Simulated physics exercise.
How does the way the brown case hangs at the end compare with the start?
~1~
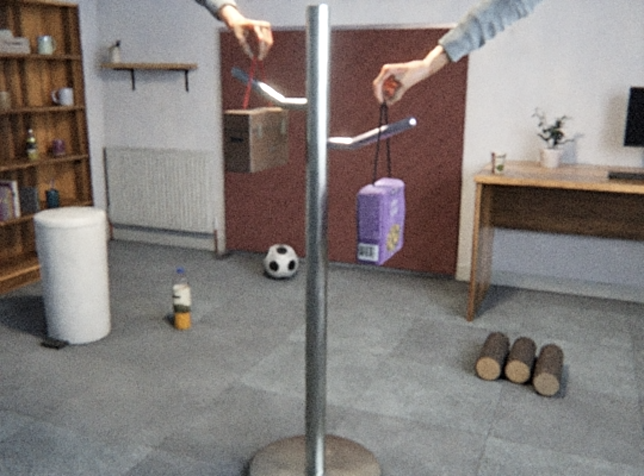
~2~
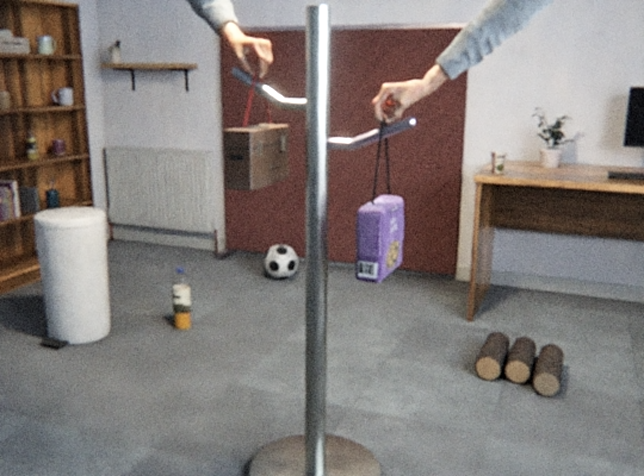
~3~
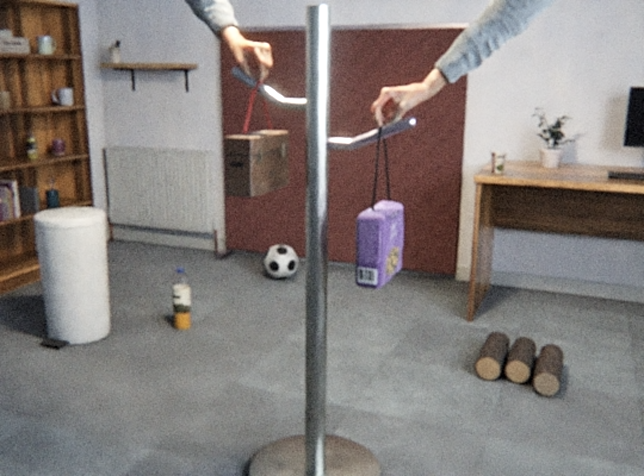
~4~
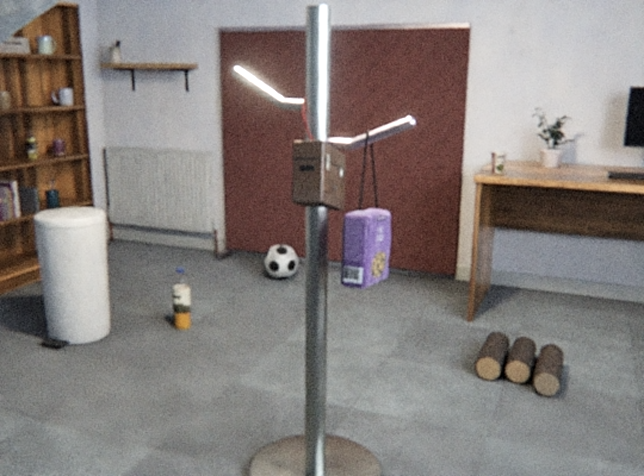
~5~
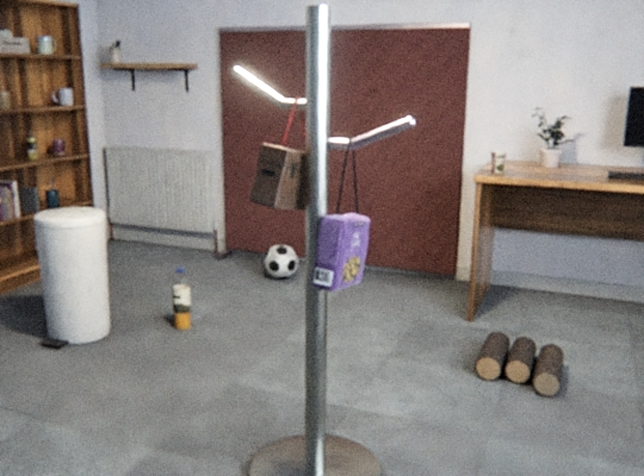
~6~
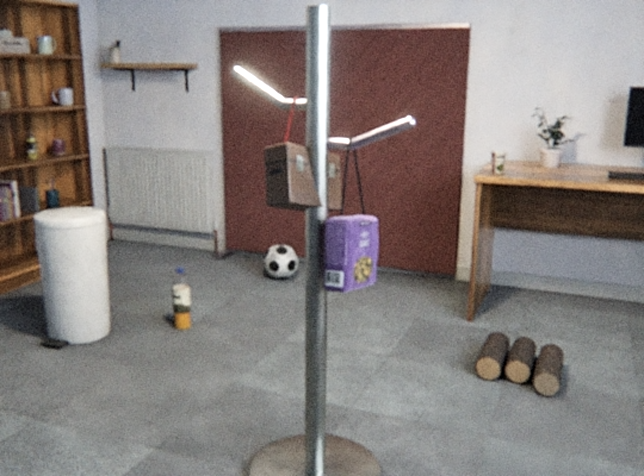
The brown case hangs upright at the start, but at the end it is leaning as it hangs from its peg.
